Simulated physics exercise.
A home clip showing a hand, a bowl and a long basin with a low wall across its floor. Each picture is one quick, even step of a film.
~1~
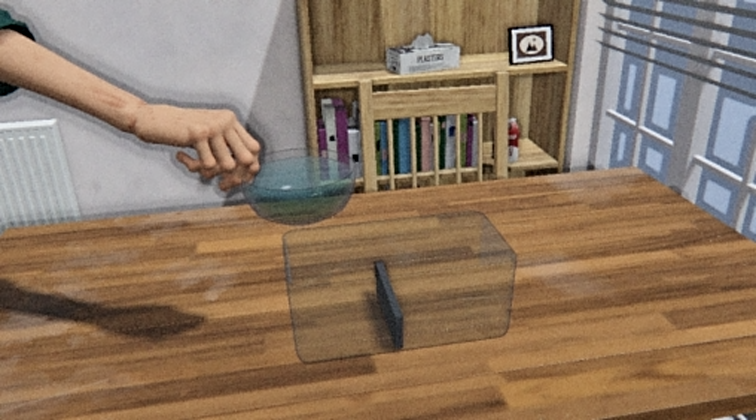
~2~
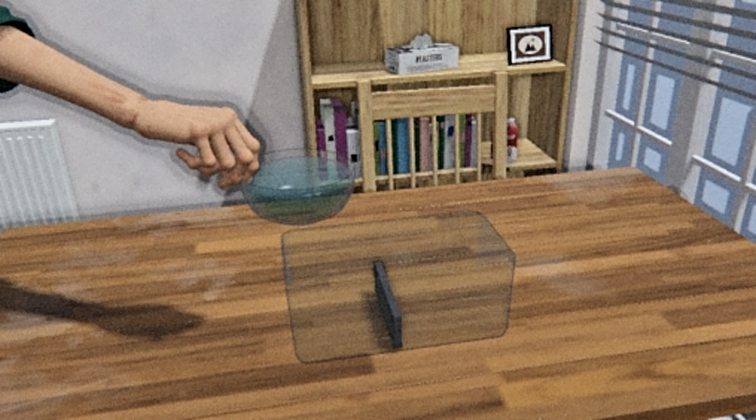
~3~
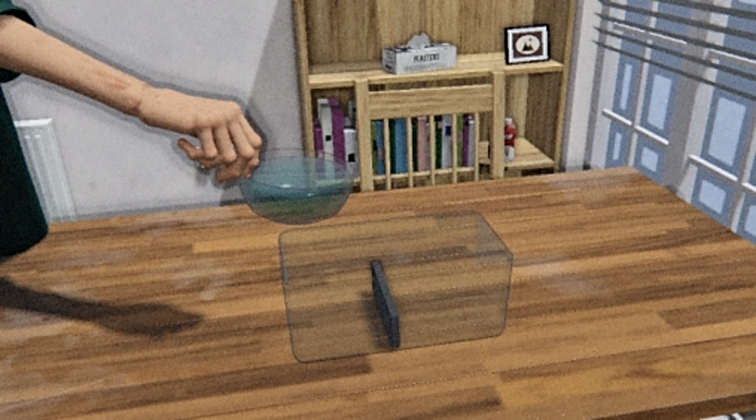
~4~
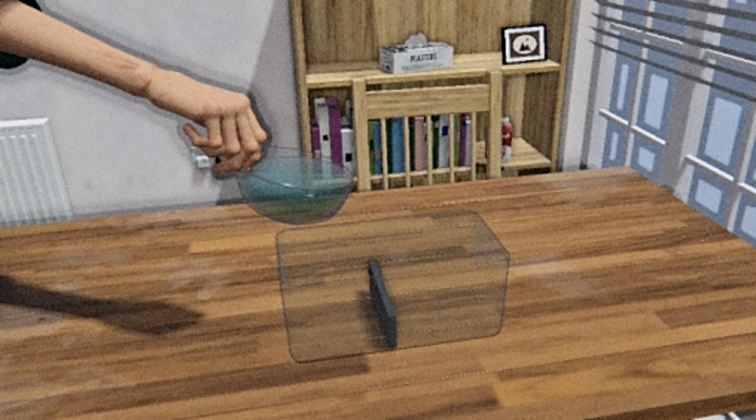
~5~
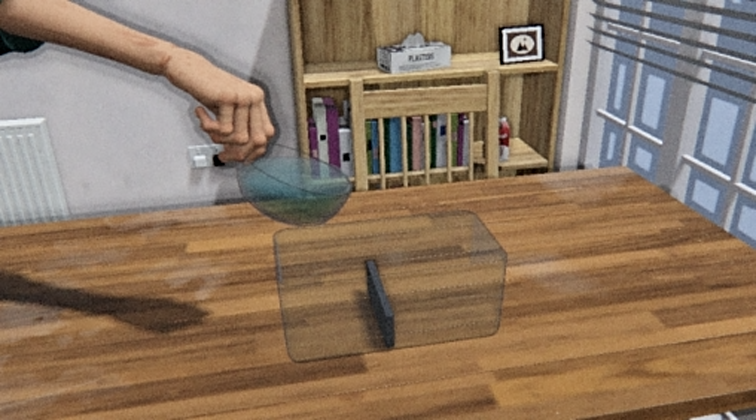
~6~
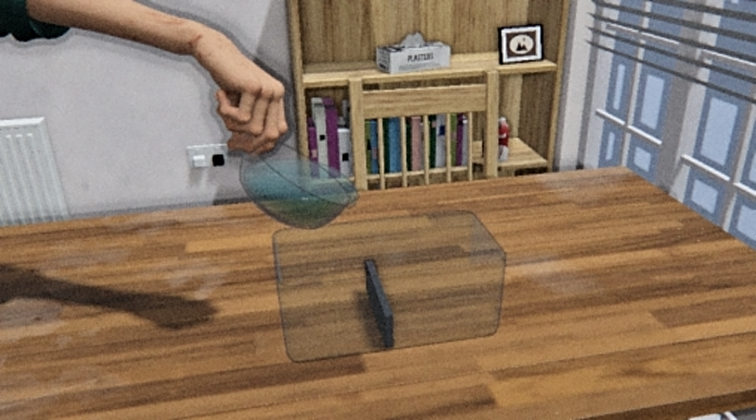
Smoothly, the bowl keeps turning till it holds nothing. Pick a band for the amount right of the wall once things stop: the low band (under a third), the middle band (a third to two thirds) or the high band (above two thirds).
The middle band.
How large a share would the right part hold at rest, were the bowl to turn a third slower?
I'd say close to 60 per cent.
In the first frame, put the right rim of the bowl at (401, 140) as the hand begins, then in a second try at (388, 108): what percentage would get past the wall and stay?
85 and 80 in a hundred.
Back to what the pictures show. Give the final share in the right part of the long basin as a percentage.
45 % or thereabouts.
A moment on, the bowl is tipped right over and 7 per cent is still to pour, 35 is left of the wall and 42 right of it.
Next, the bowl is tipped right over and 0 per cent is still to pour, 50 is left of the wall and 46 right of it.
Then the bowl is tipped right over and 0 per cent is still to pour, 50 is left of the wall and 47 right of it.
Later the bowl is tipped right over and 0 per cent is still to pour, 50 is left of the wall and 47 right of it.
At rest 50 per cent lies left of the wall, 47 right of it and 2 outside.
